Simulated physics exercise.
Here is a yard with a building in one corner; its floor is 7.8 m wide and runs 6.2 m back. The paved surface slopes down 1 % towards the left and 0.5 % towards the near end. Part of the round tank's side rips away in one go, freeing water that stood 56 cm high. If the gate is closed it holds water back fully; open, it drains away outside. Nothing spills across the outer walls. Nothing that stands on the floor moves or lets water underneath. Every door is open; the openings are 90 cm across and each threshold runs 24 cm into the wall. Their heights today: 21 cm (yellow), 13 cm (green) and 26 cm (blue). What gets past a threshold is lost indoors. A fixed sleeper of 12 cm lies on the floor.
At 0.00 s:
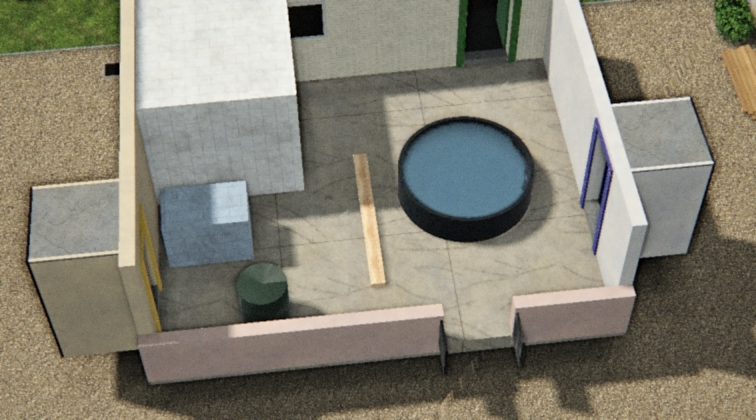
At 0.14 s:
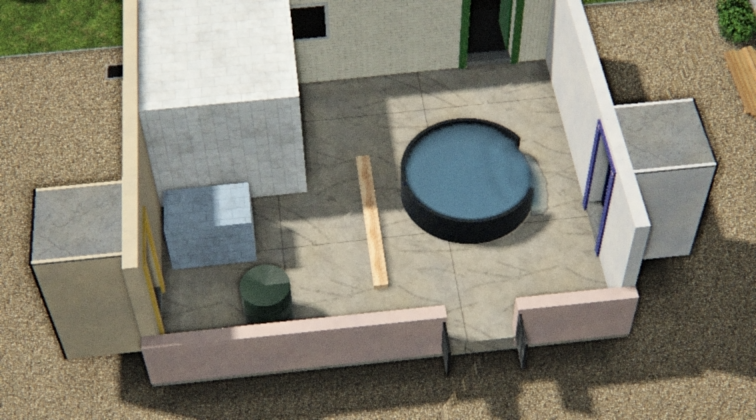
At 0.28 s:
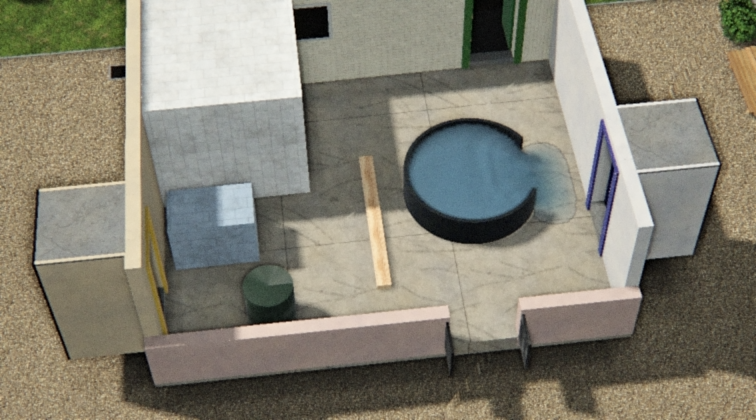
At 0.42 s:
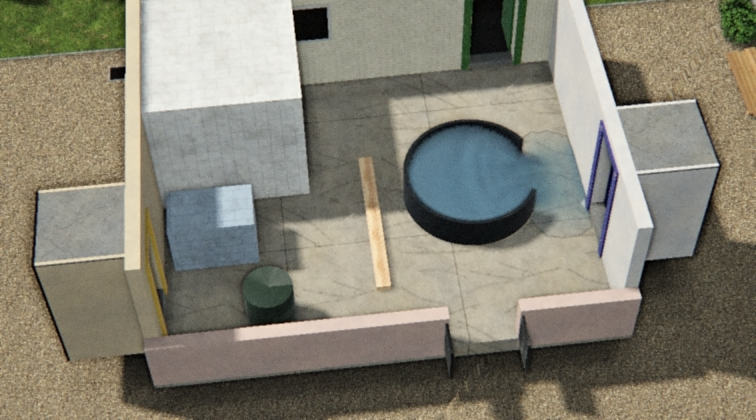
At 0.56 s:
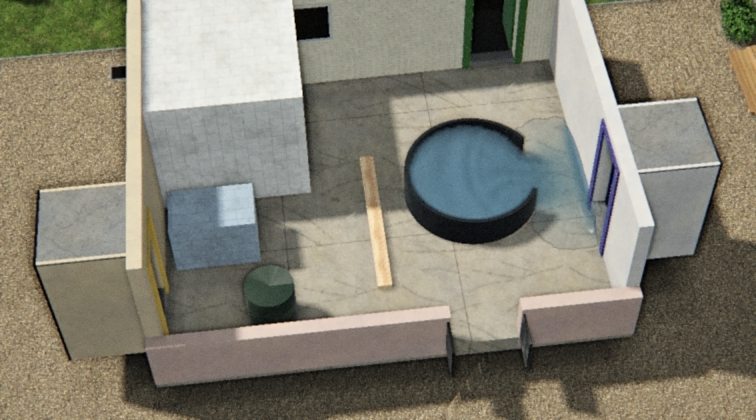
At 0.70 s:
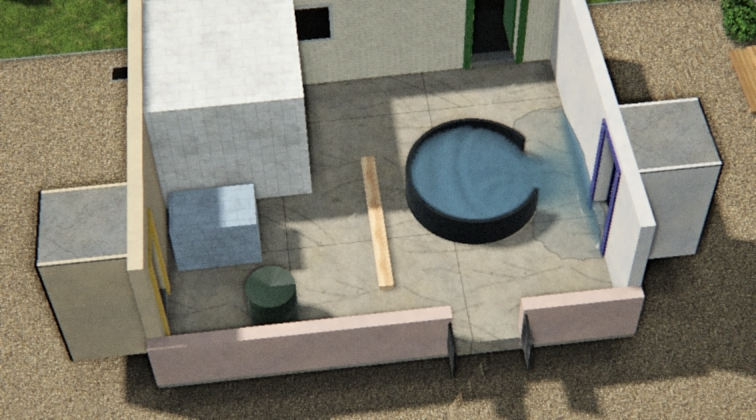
A round black-walled tank of blue water stands right of centre in a paved, walled yard, seen from high above, with gravel outside and grass at the upper left. A pale block, a bluish box, a dark green drum and a wooden plank lie to its left, with yellow, green and blue doorways around. The tank's right side opens and water spreads across the paving to the right-hand wall, while the view shifts very slightly.
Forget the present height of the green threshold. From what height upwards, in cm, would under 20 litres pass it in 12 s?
Some 16 cm above the ground.
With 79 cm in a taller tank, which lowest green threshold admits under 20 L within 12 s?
Some 24 cm.
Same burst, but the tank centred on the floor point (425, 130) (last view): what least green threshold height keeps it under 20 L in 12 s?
Some 16 cm.
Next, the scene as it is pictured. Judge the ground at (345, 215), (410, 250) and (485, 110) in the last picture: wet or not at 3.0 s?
In that order: Not reached, not reached, flooded.
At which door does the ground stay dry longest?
Last comes the yellow one.
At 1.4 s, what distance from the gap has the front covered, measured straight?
About 3.2 m.
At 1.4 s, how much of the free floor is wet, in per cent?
Some 15 per cent of it.
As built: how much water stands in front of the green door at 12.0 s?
Roughly 4.0 cm deep.
After 1.4 s water covers 15 % of the floor, deepest (42 cm) near (562, 180); it has not reached the green door.
After 3.0 s water covers 40 % of the floor, deepest (28 cm) near (618, 314); 19 cm at the green door, 18 litres in over its 13 cm threshold.
After 12.0 s water covers 95 % of the floor, deepest (14 cm) near (170, 365); 4 cm at the green door, 40 litres in over its 13 cm threshold.
At the green door as built, the water arrived by 1.8 s and peaked near 20 cm at 2.8 s.
Run again over the same 12 s with other heights there, 41 litres in over 13 cm, 10 litres over 17.5 cm. The limit of 20 litres is kept from about 16 cm up.
